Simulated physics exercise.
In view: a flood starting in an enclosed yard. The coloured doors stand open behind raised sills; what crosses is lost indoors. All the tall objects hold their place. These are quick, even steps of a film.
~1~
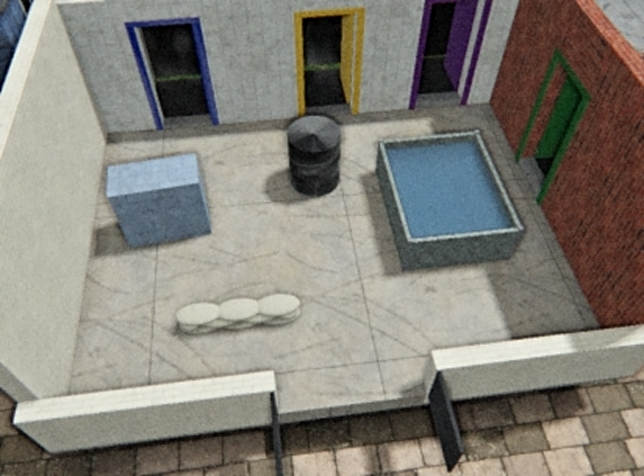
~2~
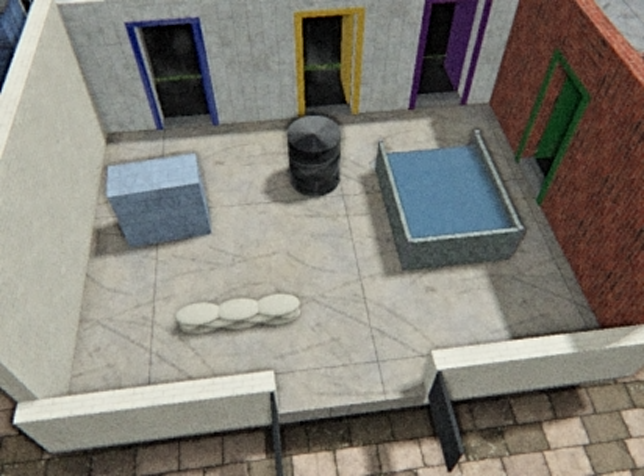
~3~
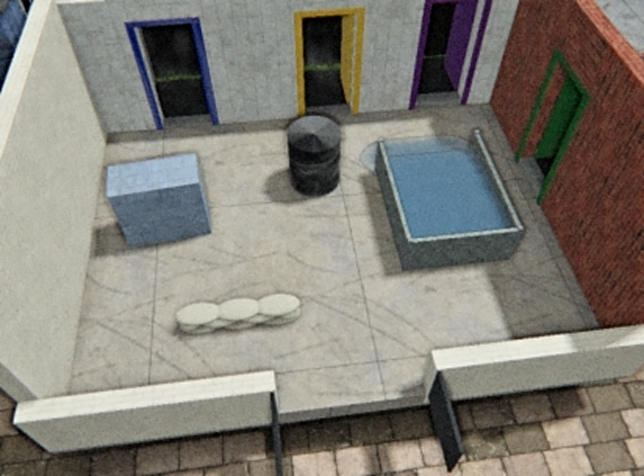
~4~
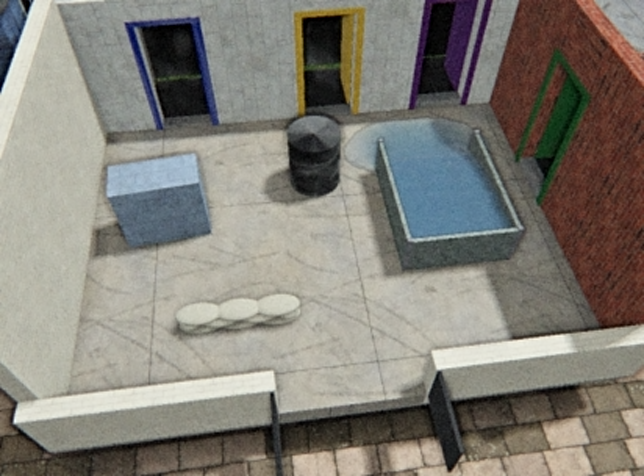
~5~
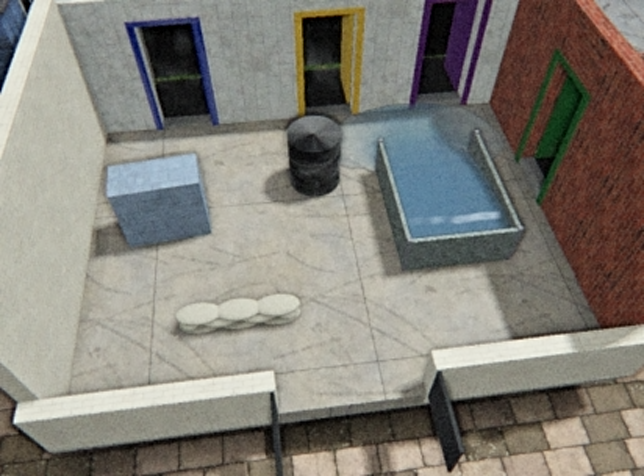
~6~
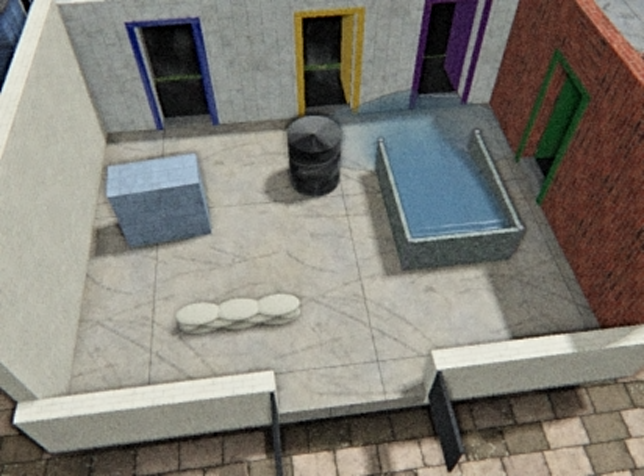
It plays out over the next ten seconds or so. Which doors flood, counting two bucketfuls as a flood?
In the end: The green door admits no more than that; the yellow door lets in a lot; the purple door lets in a lot; the blue door admits no more than that.
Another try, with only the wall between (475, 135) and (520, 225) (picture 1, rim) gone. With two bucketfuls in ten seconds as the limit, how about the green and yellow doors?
Then: Green door passes that mark, yellow door stays under.
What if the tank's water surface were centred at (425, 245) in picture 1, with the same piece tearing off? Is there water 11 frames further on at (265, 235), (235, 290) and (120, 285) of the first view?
As listed: Wet, dry, not flooded.
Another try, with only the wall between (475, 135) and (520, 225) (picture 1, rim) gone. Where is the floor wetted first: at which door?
I say the door marked green.
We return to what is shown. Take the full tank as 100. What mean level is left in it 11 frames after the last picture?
Near 34 in a hundred.
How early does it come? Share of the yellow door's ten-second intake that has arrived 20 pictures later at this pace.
Close to 80 %.
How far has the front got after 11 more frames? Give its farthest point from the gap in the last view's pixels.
Near (189, 130).
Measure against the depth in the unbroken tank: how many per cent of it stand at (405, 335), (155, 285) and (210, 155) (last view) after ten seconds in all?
In turn 4, 4 and 8 in a hundred.
A moment on, water covers 15 % of the floor; the green door not reached, the yellow door under two buckets in, the purple door over two buckets in, the blue door not reached.
Next, water covers 20 % of the floor; the green door wet at the sill, nothing in, the yellow door over two buckets in, the purple door far over two buckets in, the blue door wet at the sill, nothing in.
Then, water covers 45 % of the floor; the green door wet at the sill, nothing in, the yellow door far over two buckets in, the purple door far over two buckets in, the blue door wet at the sill, nothing in.
Later, water covers 70 % of the floor; the green door wet at the sill, nothing in, the yellow door far over two buckets in, the purple door far over two buckets in, the blue door wet at the sill, nothing in.
In the end, water covers 95 % of the floor; the green door wet at the sill, nothing in, the yellow door far over two buckets in, the purple door far over two buckets in, the blue door under two buckets in.
